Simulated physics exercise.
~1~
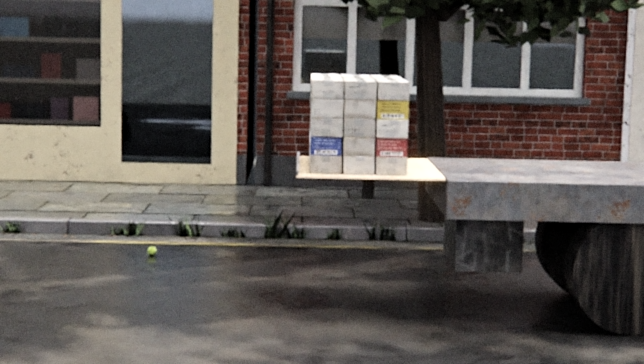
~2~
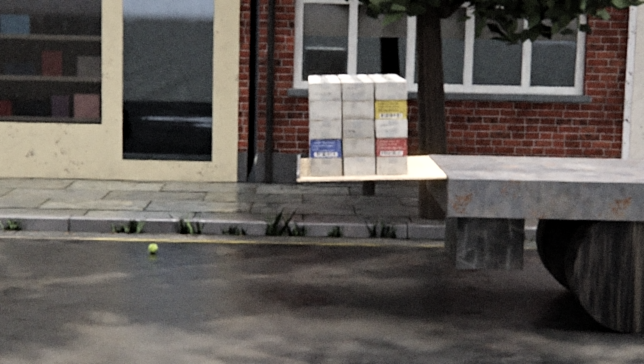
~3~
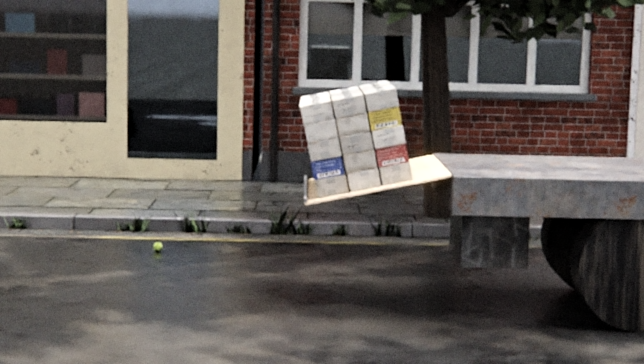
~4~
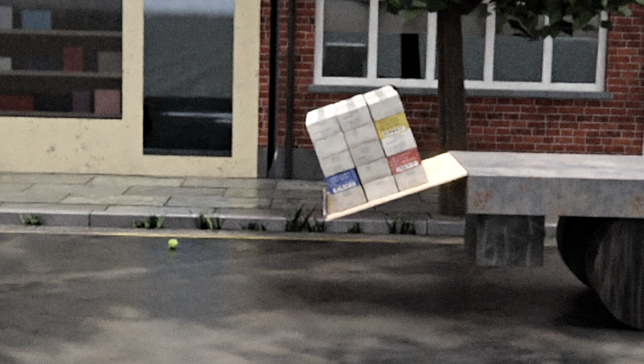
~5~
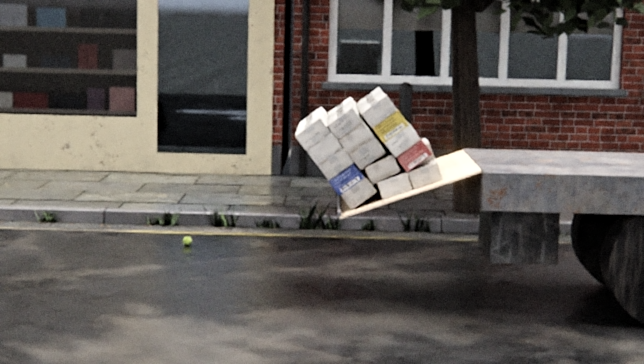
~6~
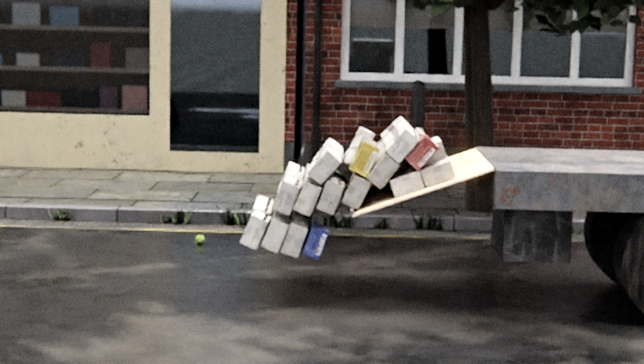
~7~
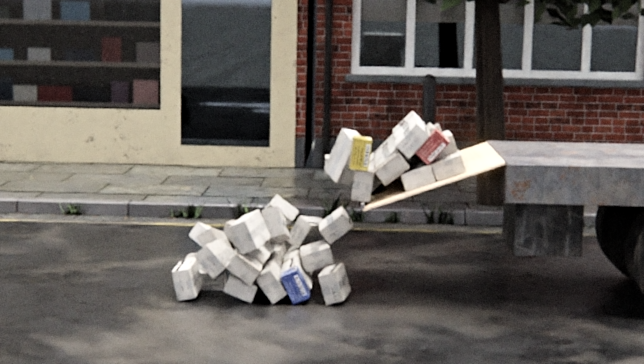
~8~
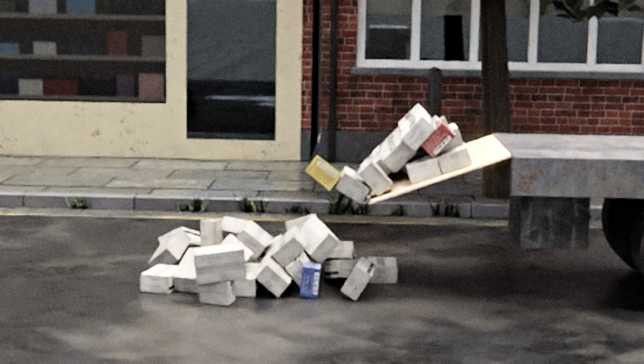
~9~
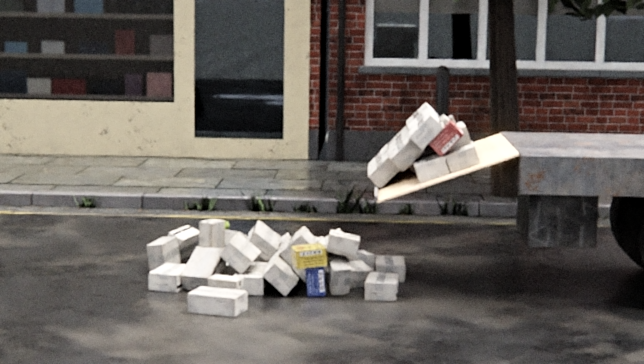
On a roadside in front of a brick building and a shopfront, a neat block of pale boxes stands on a flap at the back of a flat-bed. The flap dips to the left, and the whole stack tilts with it. Once the flap stops, the boxes slide apart and lean, then the left side topples over the low edge, taking the blue-labelled box down to the road. The yellow-labelled box tumbles after them. It ends beside the blue one in a scattered heap, while the red-labelled box stays tilted among those left on the sloping flap.
